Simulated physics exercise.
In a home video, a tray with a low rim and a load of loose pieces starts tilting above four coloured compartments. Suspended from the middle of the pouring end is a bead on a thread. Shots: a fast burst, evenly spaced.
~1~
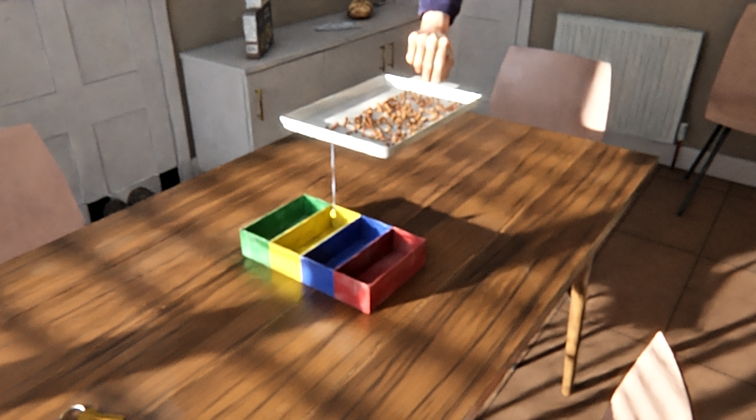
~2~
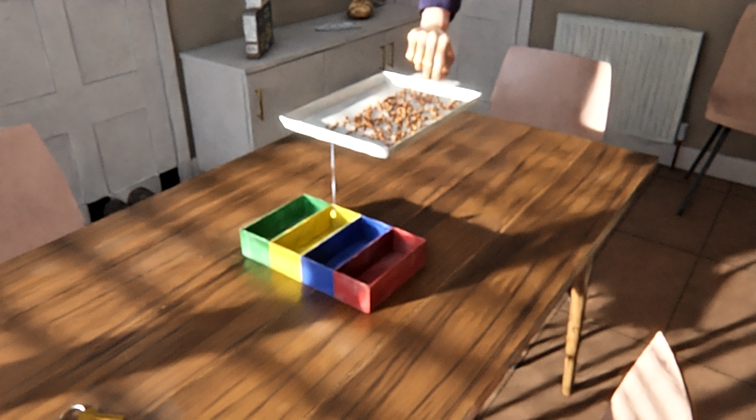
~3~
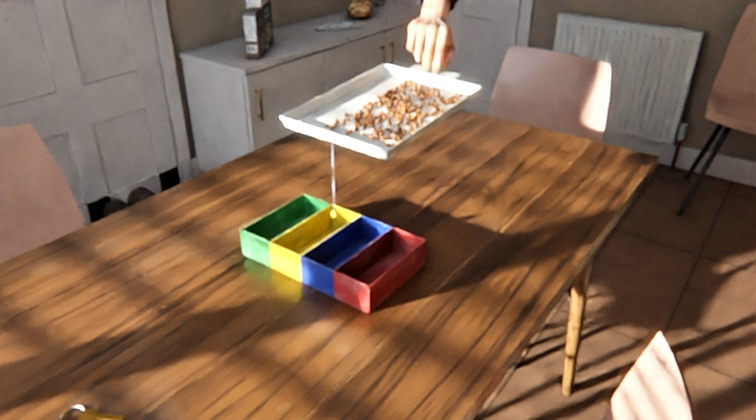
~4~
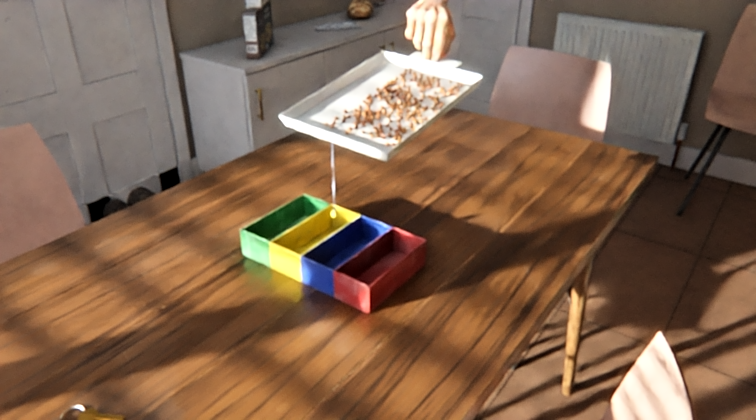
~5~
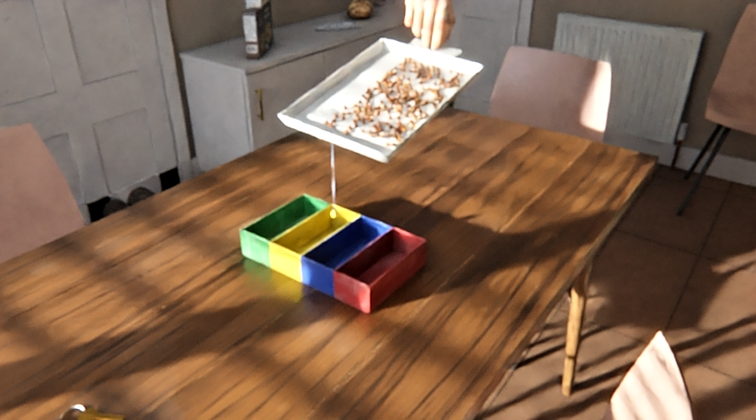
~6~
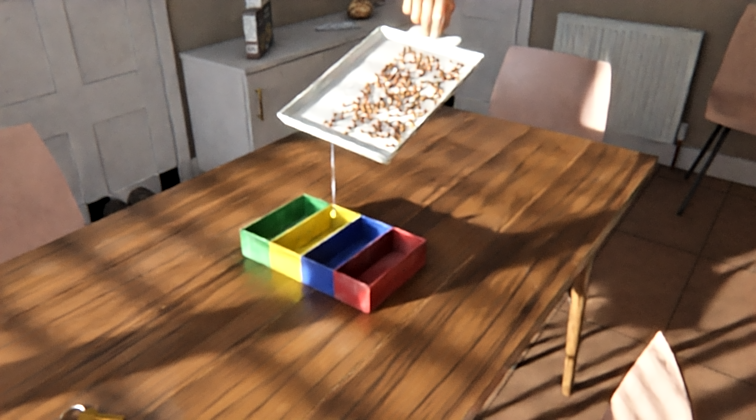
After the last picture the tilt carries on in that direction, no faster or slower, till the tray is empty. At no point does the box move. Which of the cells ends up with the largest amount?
The red cell ends up with the largest amount.
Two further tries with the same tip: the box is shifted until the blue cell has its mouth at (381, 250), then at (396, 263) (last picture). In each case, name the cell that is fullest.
In the first try it is the blue one, in the second it is that yellow cell.
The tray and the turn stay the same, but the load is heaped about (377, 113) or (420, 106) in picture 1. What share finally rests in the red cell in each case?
Estimates in order: 40 percent, 60 percent.
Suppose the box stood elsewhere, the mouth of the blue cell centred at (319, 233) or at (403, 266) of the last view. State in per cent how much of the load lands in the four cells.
Some 60 percent, followed by some 100 percent.
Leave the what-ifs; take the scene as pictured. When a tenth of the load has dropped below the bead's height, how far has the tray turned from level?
Somewhere around 70 degrees.
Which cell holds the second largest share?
Place 2: The blue one.
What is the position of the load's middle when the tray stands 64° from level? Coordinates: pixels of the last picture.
(371, 154).
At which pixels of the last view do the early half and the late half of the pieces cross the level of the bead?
I'd put it at roughly (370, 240), and after that at roughly (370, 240).
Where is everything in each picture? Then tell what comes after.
Corners of the pouring end at (286, 117) and (387, 146), level; middle of the load at (401, 115), cereal balls; bead on its thread at (335, 214); green cell at (256, 246); yellow cell at (286, 259); blue cell at (317, 274); red cell at (352, 289), in the first frame.
Corners of the pouring end at (286, 117) and (387, 147), level; middle of the load at (401, 114), in the second frame.
Corners of the pouring end at (285, 116) and (387, 148), tipped barely, lowest at the right corner; middle of the load at (401, 109), in the third frame.
Corners of the pouring end at (285, 115) and (386, 150), tipped a little, lowest at the right corner; middle of the load at (401, 103), in the fourth frame.
Corners of the pouring end at (284, 114) and (386, 152), tipped a little, lowest at the right corner; middle of the load at (400, 97), in the fifth frame.
Corners of the pouring end at (283, 113) and (386, 155), tipped clearly, lowest at the right corner; middle of the load at (399, 93); green cell at (256, 246); yellow cell at (286, 259); blue cell at (317, 274); red cell at (352, 289), in the sixth frame.
Soon after the last picture, tray tipped steeply; most on the tray; a stray few in the blue cell; about a quarter falling or outside the box.
A little later, tray tipped past a quarter turn; about a quarter on the tray; about a quarter in the red cell; about a quarter in the blue cell; about a quarter falling or outside the box.
Later still, tray tipped past a quarter turn; about half in the red cell; about a third in the blue cell; a stray few in the yellow cell; a stray few falling or outside the box.
At rest, tray tipped past a quarter turn; about half in the red cell; about a third in the blue cell; a stray few in the yellow cell; none in the green cell; a stray few outside the box.
